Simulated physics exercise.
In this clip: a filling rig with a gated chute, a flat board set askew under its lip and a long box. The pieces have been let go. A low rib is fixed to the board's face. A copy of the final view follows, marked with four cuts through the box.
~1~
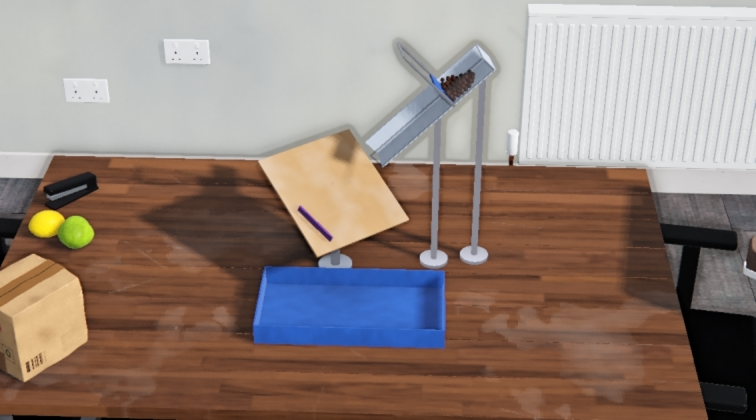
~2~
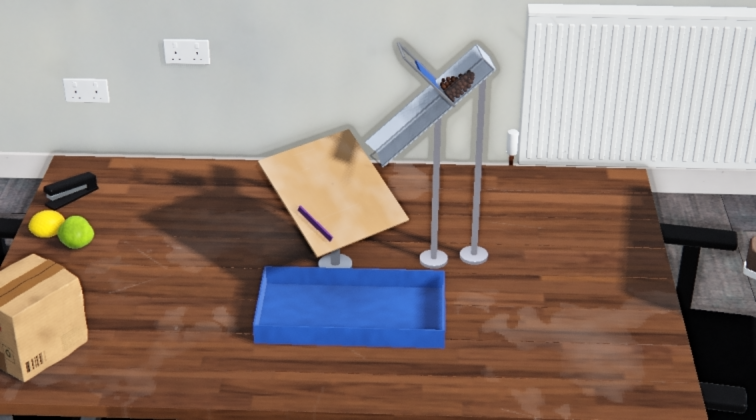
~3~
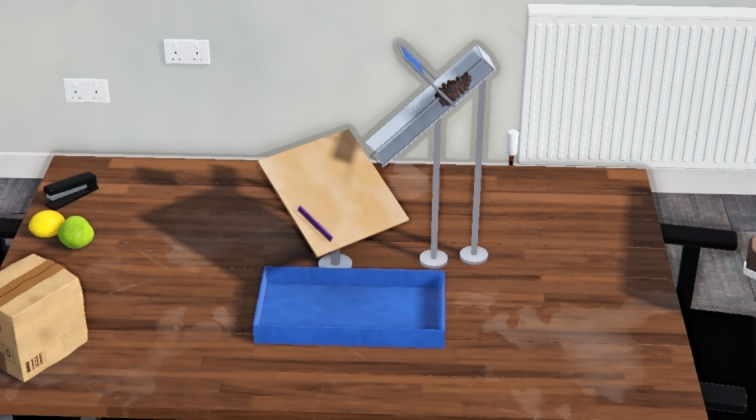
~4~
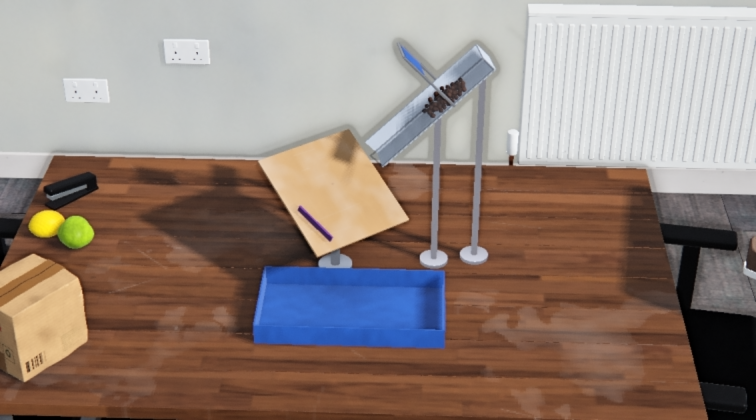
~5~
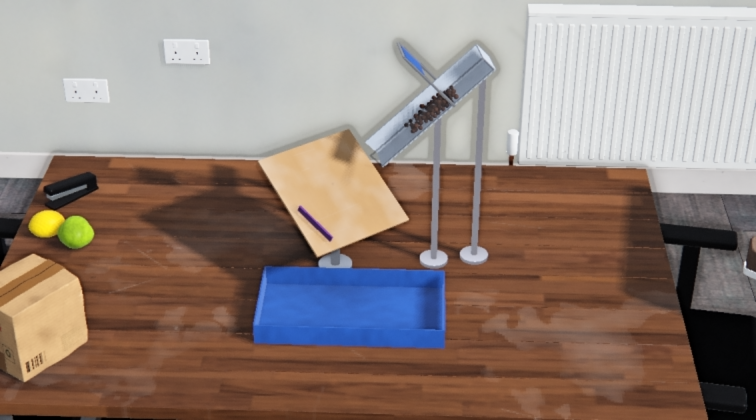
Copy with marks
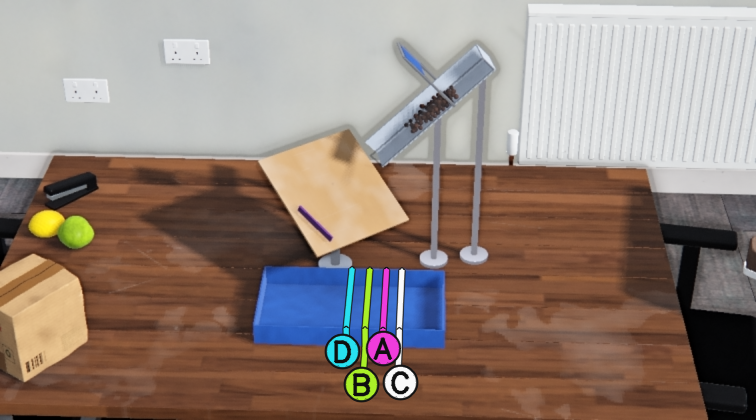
At the start, small dark brown pieces sit bunched behind a gate near the top of a sloping metal chute, above a tilted wooden board and an empty blue tray. The gate swings up, and the pieces slide down leftward, spreading into a longer streak about halfway along the chute.
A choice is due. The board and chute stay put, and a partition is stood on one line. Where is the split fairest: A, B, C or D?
B beats the others.
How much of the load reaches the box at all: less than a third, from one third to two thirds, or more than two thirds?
About that: More than two thirds.
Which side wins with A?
Left.
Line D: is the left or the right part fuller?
Right.
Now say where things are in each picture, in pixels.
Load behind the gate at (456, 84), allspice berries; lip of the chute at (380, 160), sloping fairly steeply, in the first picture.
Middle of the board at (334, 190), tilted fairly steeply; middle of its low edge at (364, 237); of its high edge at (304, 144), in the second picture.
Front corners of the box at (254, 325) and (444, 330), empty; front of the load at (437, 96), in the third picture.
Middle of the load at (443, 100); its front at (424, 111), about a third of the way to the lip; rib from (300, 205) to (333, 237), in the fourth picture.
Middle of the load at (431, 110); its front at (406, 125), about half of the way to the lip, in the fifth picture.
On the marked copy, line A crosses the front rim at (382, 329); line B crosses the front rim at (365, 328); line C crosses the front rim at (399, 329); line D crosses the front rim at (346, 328).
With A, of what is caught, most on the left of the divider, about a quarter on the right.
With B, of what is caught, about half on the left of the divider, about half on the right.
With C, of what is caught, nearly all on the left of the divider, a small part on the right.
With D, of what is caught, a small part on the left of the divider, most on the right.
